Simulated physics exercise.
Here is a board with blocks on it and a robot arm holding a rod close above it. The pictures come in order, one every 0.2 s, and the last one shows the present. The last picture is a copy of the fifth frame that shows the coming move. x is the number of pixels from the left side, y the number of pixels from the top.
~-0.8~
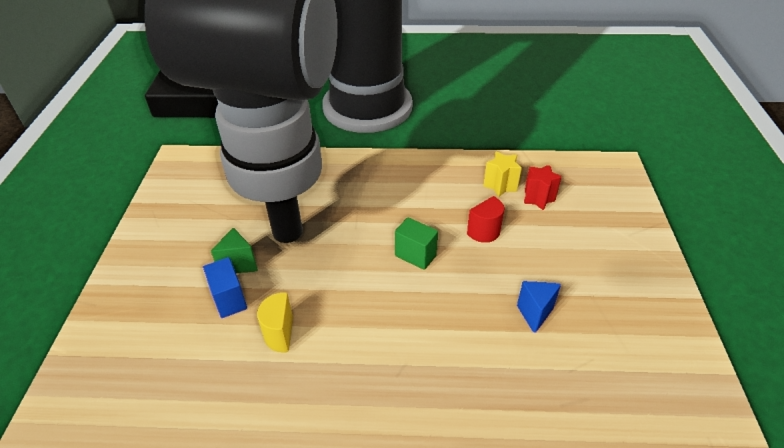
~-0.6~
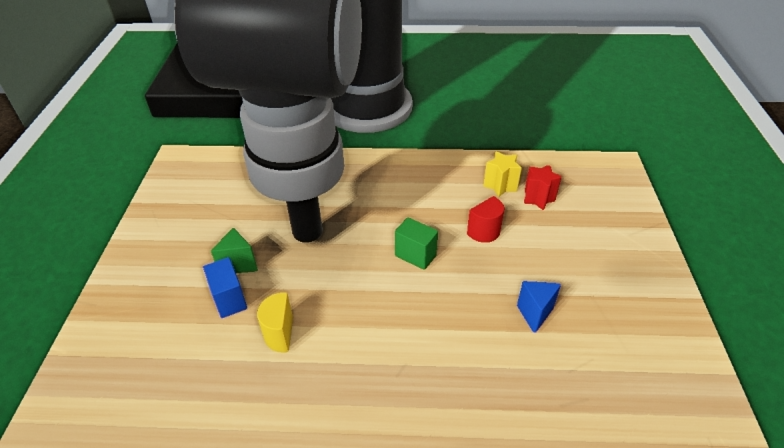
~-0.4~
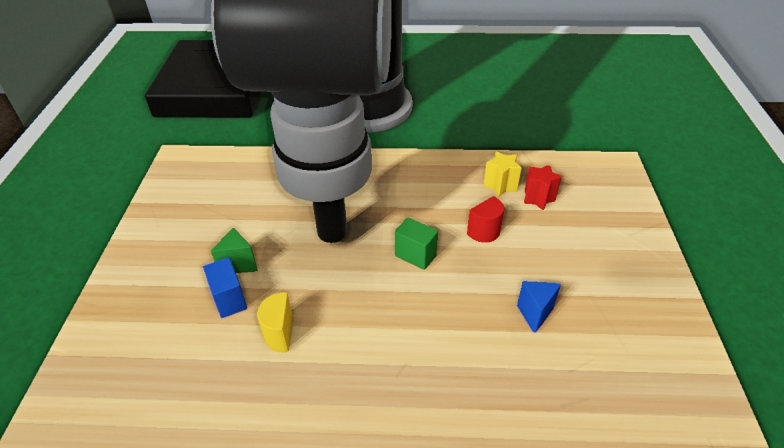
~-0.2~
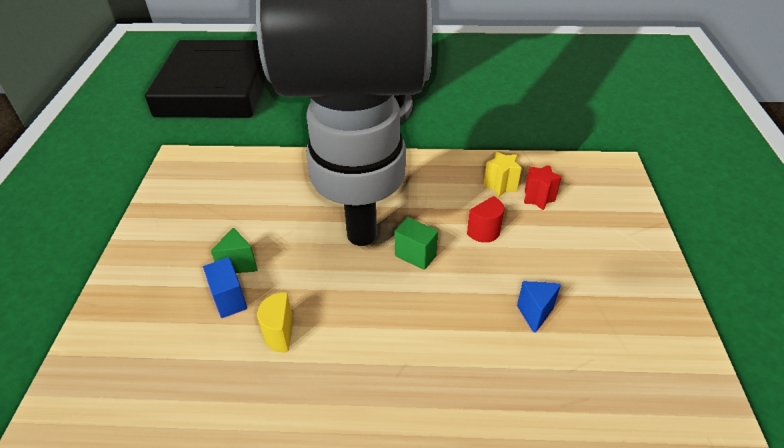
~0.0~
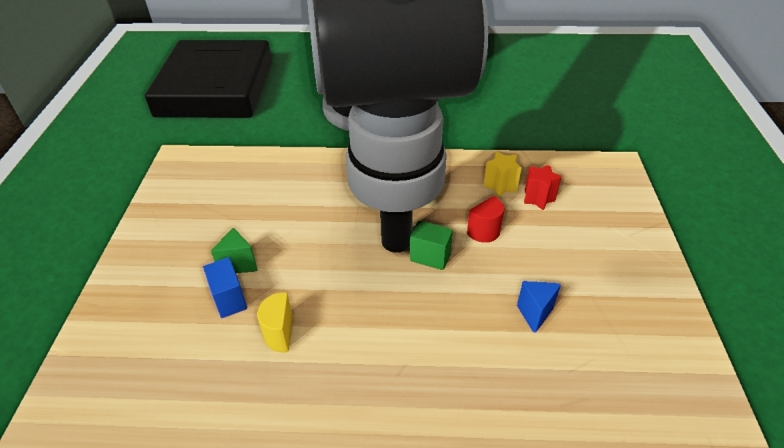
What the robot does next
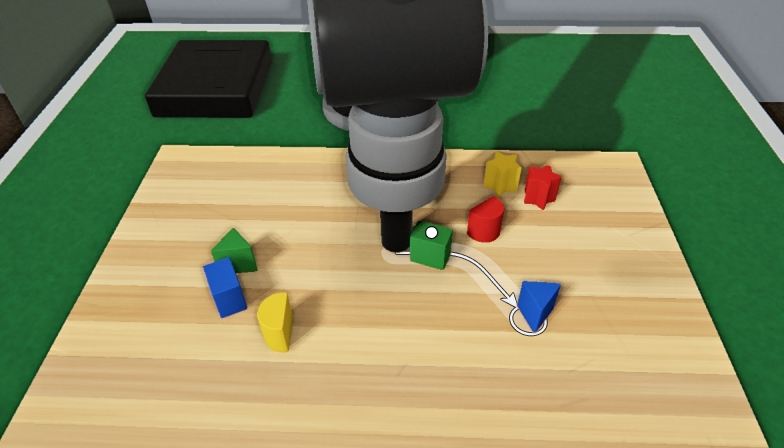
At first, a robot arm holds a dark rod over a wooden board, near a green triangular block, with other colorful blocks spread around. The arm moves steadily right across the board toward a green block near the middle, then nudges it slightly to the right while the other blocks stay still.
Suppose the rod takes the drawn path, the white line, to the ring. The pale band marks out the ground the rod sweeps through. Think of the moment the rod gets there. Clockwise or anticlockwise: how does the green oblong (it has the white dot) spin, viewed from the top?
Looking down, it rotates anti-clockwise.
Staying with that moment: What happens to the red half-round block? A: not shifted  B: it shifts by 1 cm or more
A.
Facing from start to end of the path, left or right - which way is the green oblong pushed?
Side: Left.
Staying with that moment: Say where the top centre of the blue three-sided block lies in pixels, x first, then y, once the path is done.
The point I'd pick in the picture is (567, 306).
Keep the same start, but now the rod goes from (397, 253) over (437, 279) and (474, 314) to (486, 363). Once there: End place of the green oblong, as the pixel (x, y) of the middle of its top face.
It sits at (467, 238).
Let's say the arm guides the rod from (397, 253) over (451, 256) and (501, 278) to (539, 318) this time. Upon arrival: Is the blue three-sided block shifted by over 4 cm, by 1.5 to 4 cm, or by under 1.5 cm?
Answer: 1.5 to 4 cm.
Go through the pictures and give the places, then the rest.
In the first picture, rod's lower end (288, 234); green oblong (416, 231); red half-round block (489, 208); blue three-sided block (542, 291).
In the second picture, rod (308, 233); blocks still.
In the third picture, rod (333, 234); blocks still.
In the fourth picture, rod (362, 237); blocks still.
In the fifth picture, rod (397, 243); green oblong (432, 233); red half-round block (489, 208); blue three-sided block (542, 291).
Drawn move, from (397, 253) via (450, 254) and (493, 280), ending at (528, 320); the dot is on the green oblong.
On the path given first. One third of the way, rod (451, 244); green oblong (488, 236).
Two thirds of the way, rod (495, 270); green oblong (528, 244), turned 45° anticlockwise.
At the end, rod (531, 310); green oblong (528, 244), turned 50° anticlockwise; red half-round block still; blue three-sided block (567, 306), turned 55° anticlockwise.
